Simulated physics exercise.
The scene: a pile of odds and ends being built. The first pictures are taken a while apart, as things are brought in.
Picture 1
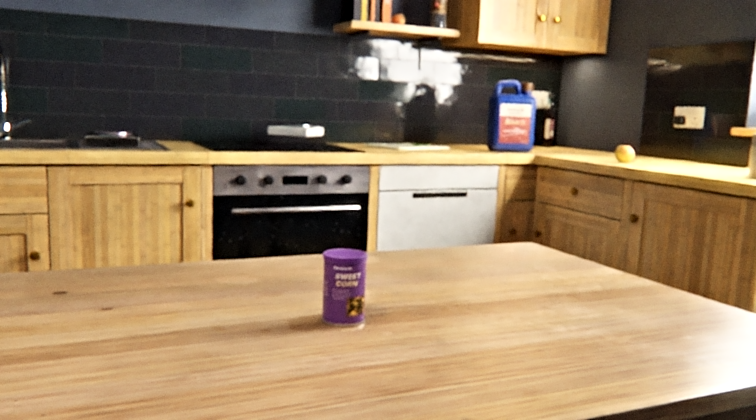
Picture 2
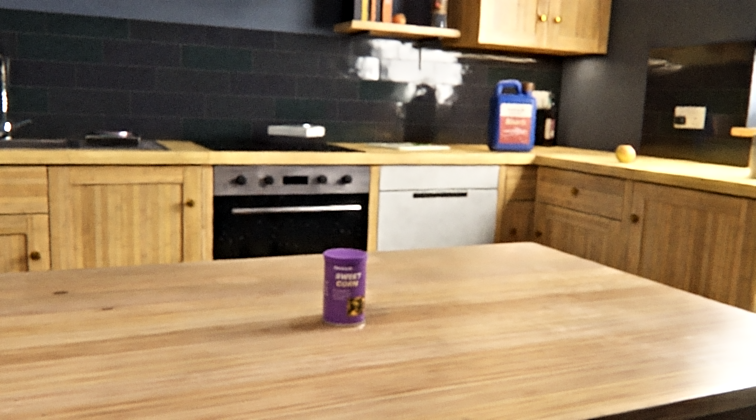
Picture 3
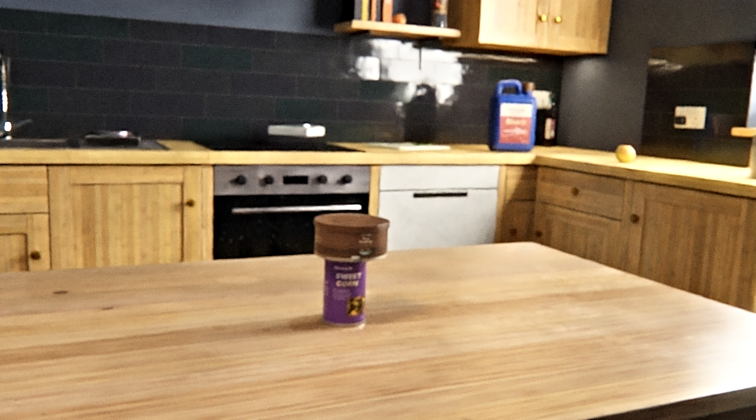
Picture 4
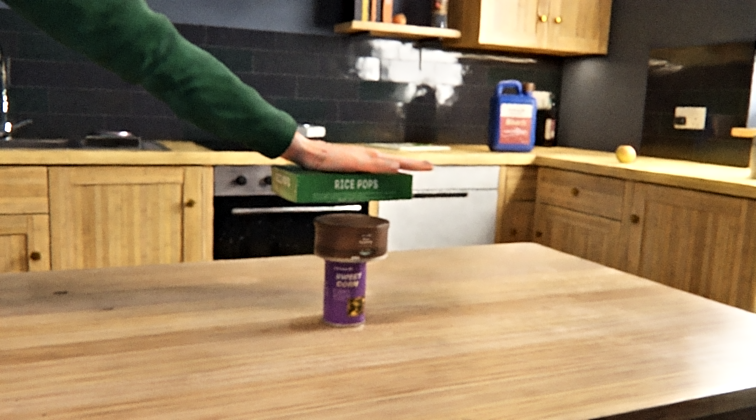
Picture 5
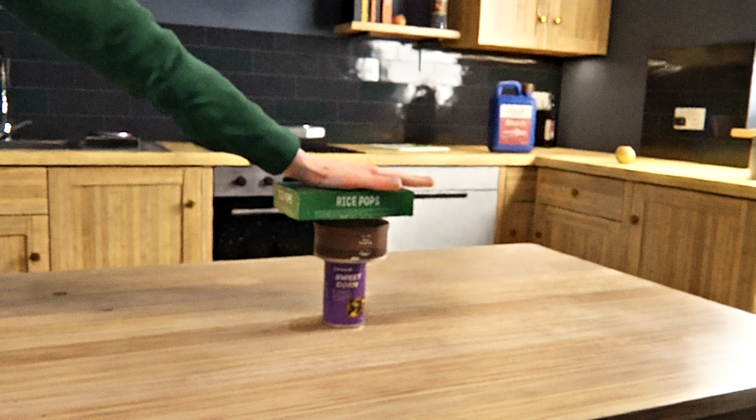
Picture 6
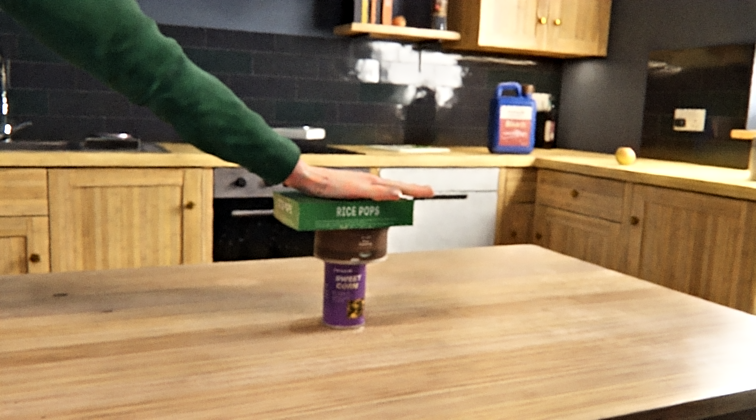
In this clip, a purple tin stands on a wooden kitchen table, then a round brown container appears on top of it. A green-sleeved arm lowers a green Rice Pops packet onto the container and keeps its hand on top.
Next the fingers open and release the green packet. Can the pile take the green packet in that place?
It stays up.
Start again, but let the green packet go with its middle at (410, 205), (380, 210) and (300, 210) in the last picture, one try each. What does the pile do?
In the first case it gives way; in the second case it holds; in the third case it comes apart.
Then, 0.20 s after the last picture, nothing has stirred.
Then, 0.40 s after the last picture, green packet resting near (343, 209).
At rest, all 3 in place. Seen from the same camera at the end, green packet near (343, 209). The pile holds.
